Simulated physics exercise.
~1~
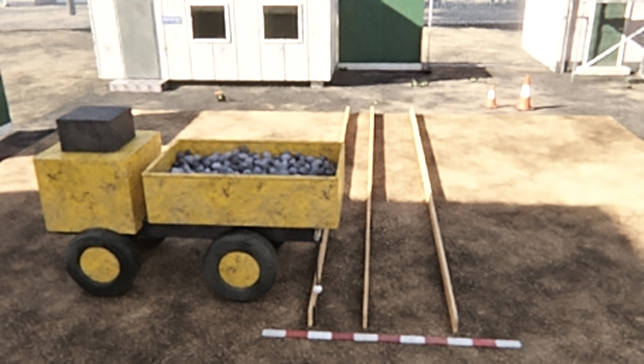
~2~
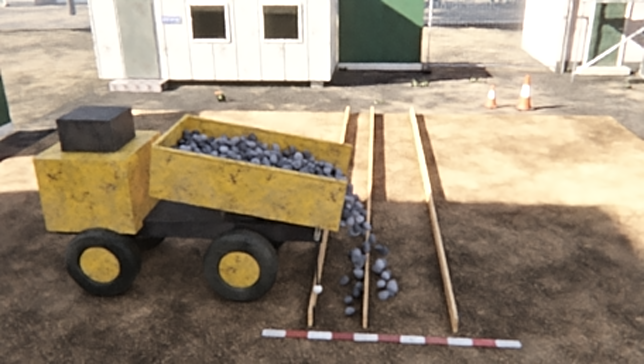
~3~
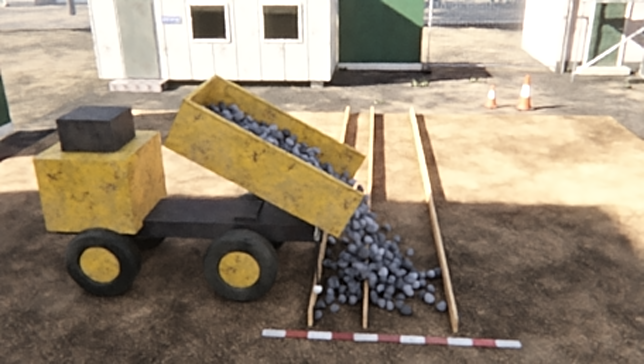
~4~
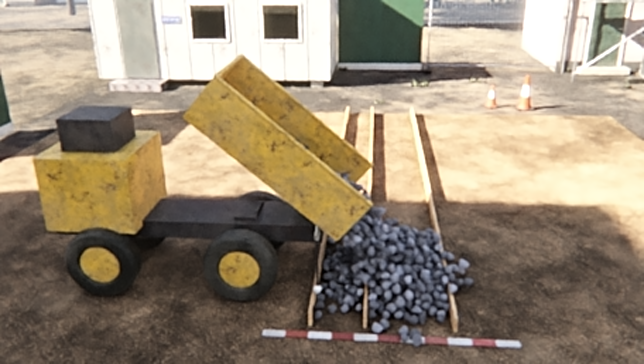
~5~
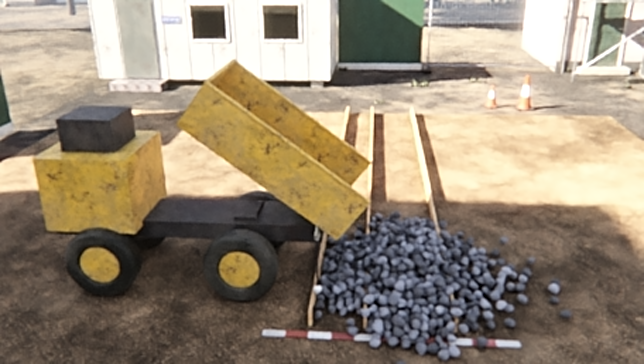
In this clip, a yellow tipper truck raises its open body, and rounded grey stones slide out to the right across wooden planks on the ground. The emptied body stays tilted as the stones lie in a broad heap, some beyond the last plank and over the red-and-white strip.
